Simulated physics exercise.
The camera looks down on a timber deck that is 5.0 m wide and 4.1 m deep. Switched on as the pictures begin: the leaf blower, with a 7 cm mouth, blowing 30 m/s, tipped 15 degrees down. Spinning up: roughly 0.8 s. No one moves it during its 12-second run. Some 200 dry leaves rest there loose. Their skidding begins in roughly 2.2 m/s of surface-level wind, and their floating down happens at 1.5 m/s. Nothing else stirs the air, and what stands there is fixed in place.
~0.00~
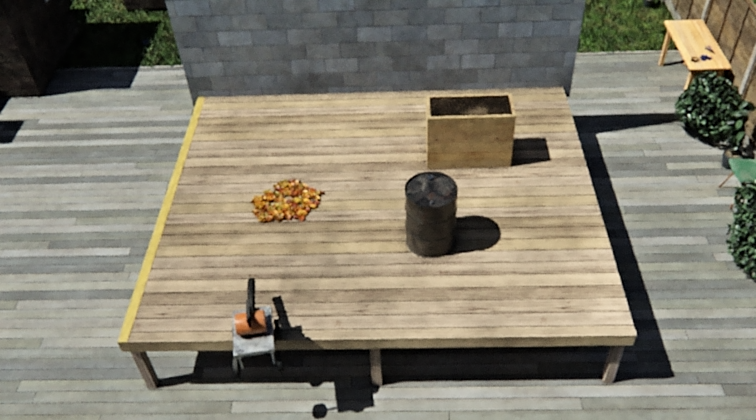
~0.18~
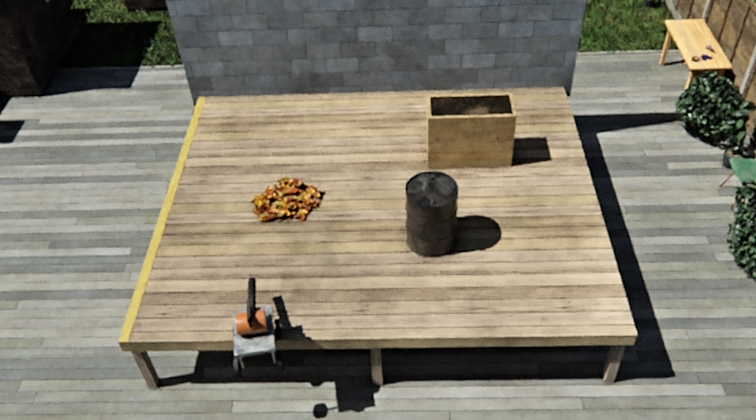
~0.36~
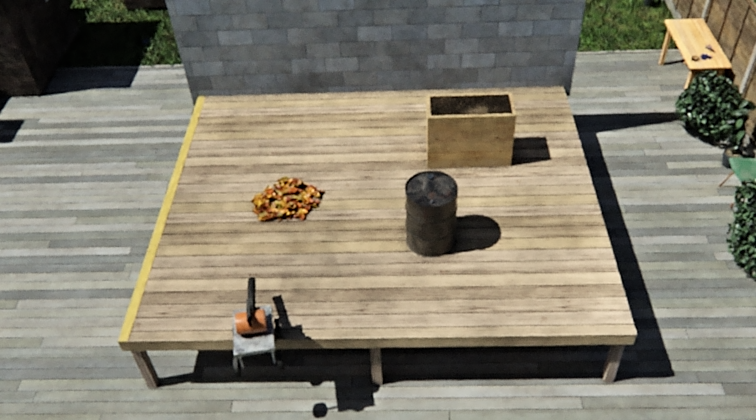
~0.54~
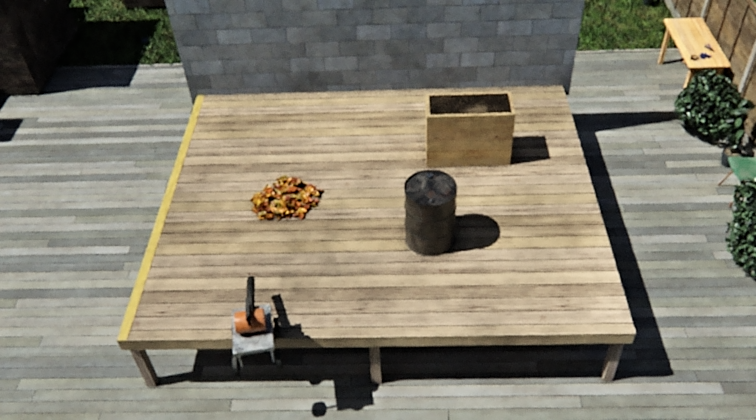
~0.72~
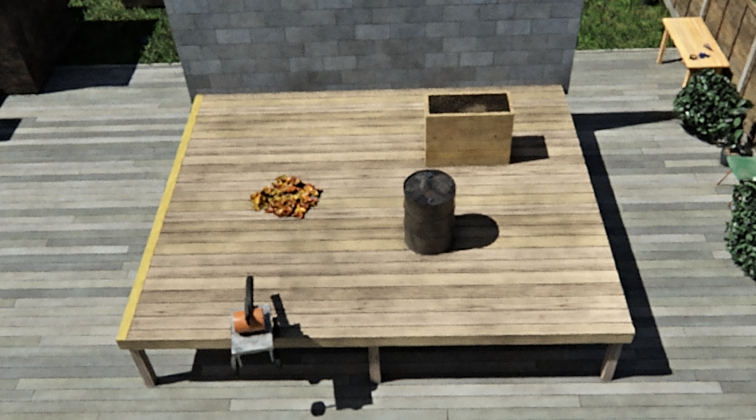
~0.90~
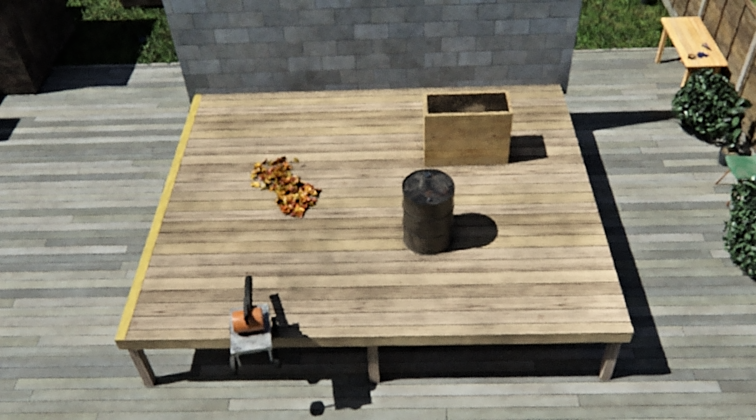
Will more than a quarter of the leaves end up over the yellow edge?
No.
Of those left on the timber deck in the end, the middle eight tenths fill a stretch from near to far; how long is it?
Around 1.6 m.
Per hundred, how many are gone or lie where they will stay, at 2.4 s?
My guess would be around 5 %.
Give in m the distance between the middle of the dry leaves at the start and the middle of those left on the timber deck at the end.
The middle is roughly 1.8 m from where it began.
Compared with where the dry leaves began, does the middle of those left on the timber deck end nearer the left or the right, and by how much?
Rightward, some 0.4 m.
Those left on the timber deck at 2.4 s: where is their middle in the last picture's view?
I'd aim at pixel (315, 132) or close to it.
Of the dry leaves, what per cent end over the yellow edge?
0 per cent or so.
After 2.4 s the count stands so, 0 % are over the yellow edge; the middle of those still in play is near (315, 132).
After 3.8 s the count stands so, 0 % are over the yellow edge; the middle of those still in play is near (320, 113).
After 6.6 s the count stands so, 0 % are over the yellow edge; the middle of those still in play is near (323, 108).
After 12.0 s, at the end, 0 % are over the yellow edge; the middle of those still in play is near (329, 103).
